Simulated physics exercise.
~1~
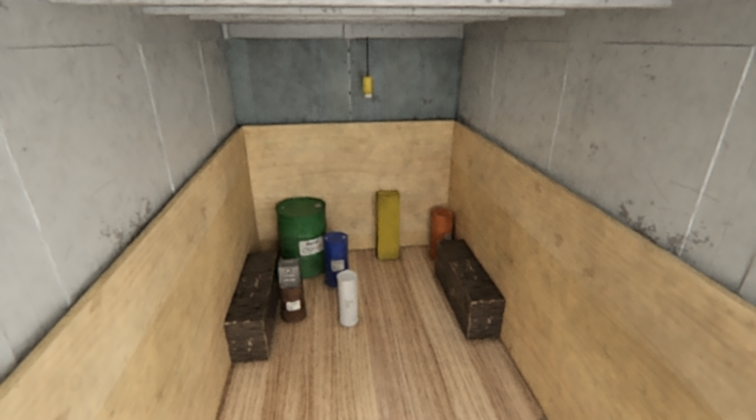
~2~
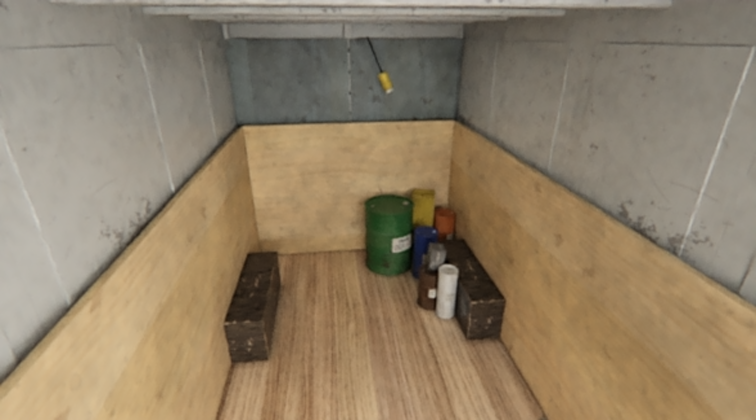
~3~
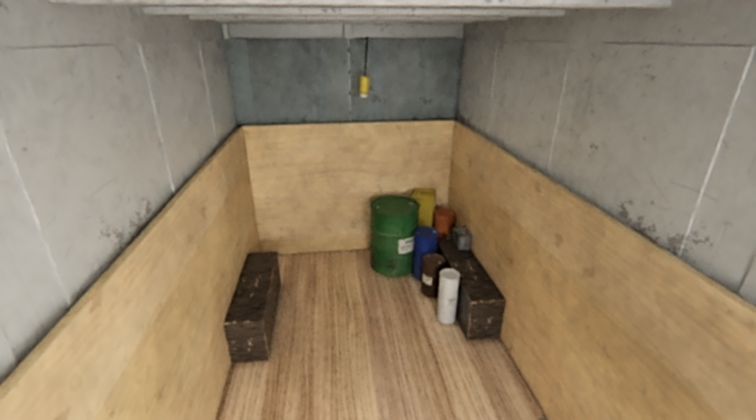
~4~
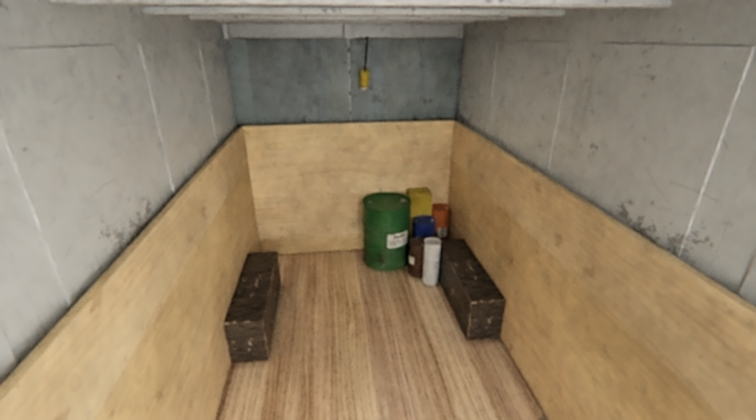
In a van's load bay, drums and canisters sliding right, then shifting forward and bunching upright by the right-hand wheel box.
